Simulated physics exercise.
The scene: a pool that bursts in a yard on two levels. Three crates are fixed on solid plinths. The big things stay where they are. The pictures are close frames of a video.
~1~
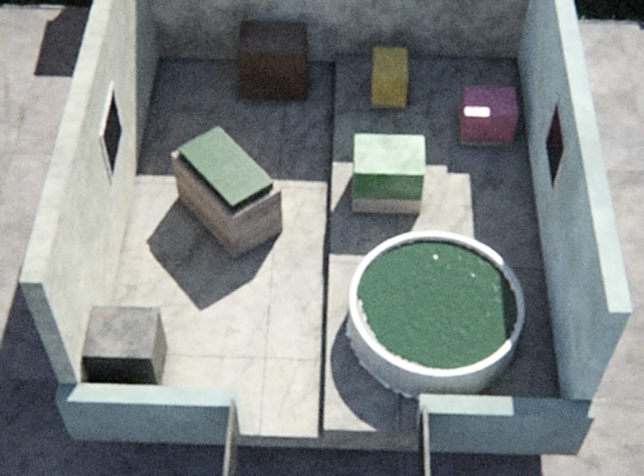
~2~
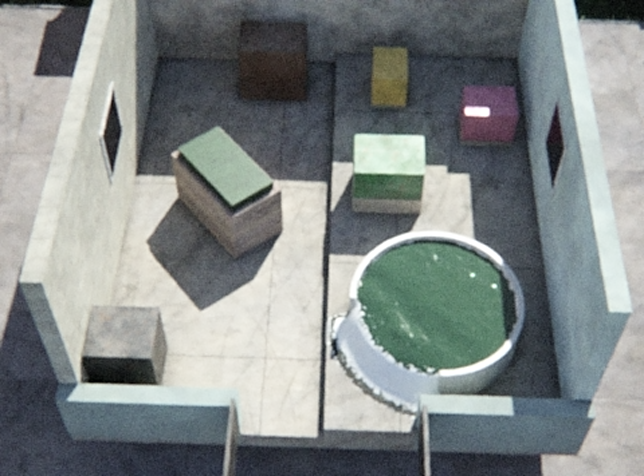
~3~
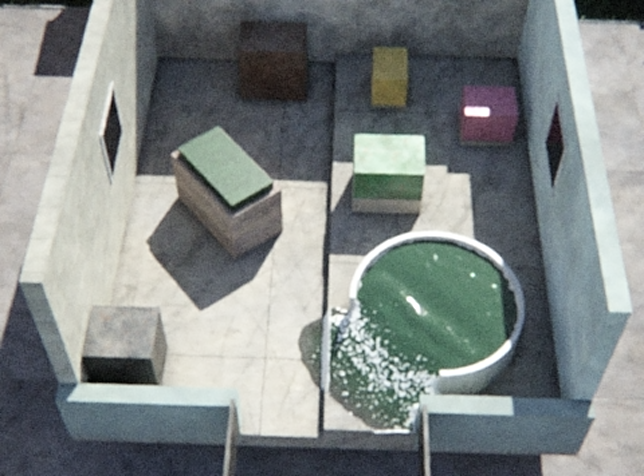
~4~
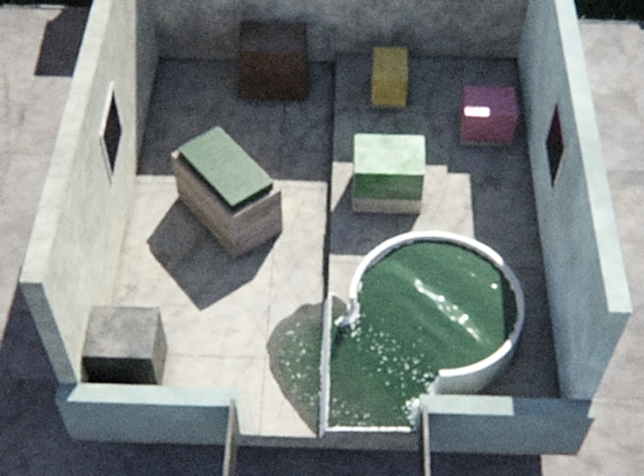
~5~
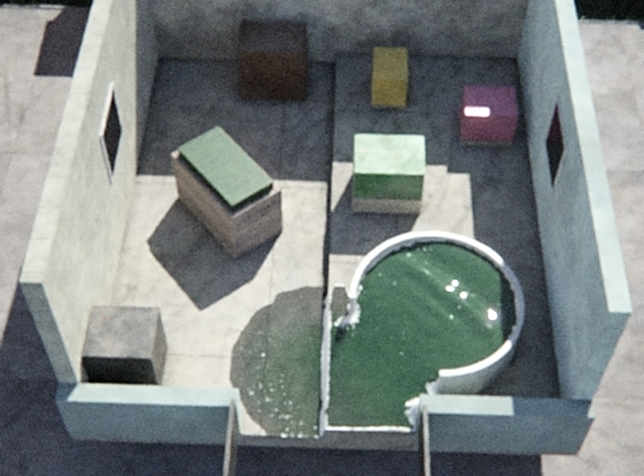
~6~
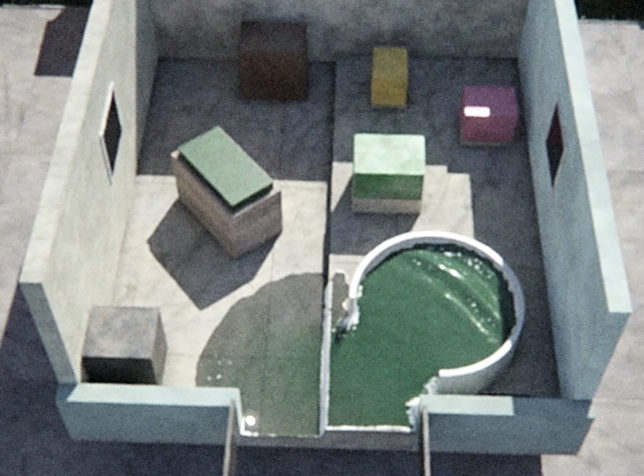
Walled yard on two levels with coloured boxes, a round pool bursting at its lower left and green water spreading leftward across the paving.
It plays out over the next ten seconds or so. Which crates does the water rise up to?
One by one: The yellow crate keeps dry; the green crate keeps dry; the pink crate keeps dry.
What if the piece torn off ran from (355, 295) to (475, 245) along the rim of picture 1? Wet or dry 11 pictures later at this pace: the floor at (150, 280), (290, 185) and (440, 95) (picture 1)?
In turn: Awash, awash, covered.
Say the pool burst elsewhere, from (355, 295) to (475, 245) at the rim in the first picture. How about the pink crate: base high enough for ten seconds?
The pink one is wetted.
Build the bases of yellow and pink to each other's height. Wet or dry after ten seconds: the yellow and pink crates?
In short: The yellow crate remains dry, the pink crate is spared.
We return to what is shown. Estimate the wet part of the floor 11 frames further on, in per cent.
Near 20 in a hundred.
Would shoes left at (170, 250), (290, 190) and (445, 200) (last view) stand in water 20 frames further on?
One after the other: Awash, not flooded, dry.
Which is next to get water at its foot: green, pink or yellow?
It is the pink crate.
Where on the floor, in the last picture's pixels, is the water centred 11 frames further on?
I would point to (360, 346).
A moment on, water covers 20 % of the floor; the yellow crate not reached, the green crate not reached, the pink crate not reached.
Next, water covers 20 % of the floor; the yellow crate not reached, the green crate not reached, the pink crate not reached.
Then, water covers 30 % of the floor; the yellow crate not reached, the green crate not reached, the pink crate not reached.
Later, water covers 45 % of the floor; the yellow crate not reached, the green crate not reached, the pink crate water round its plinth.
In the end, water covers 60 % of the floor; the yellow crate stayed above the water, the green crate stayed above the water, the pink crate stayed above the water.
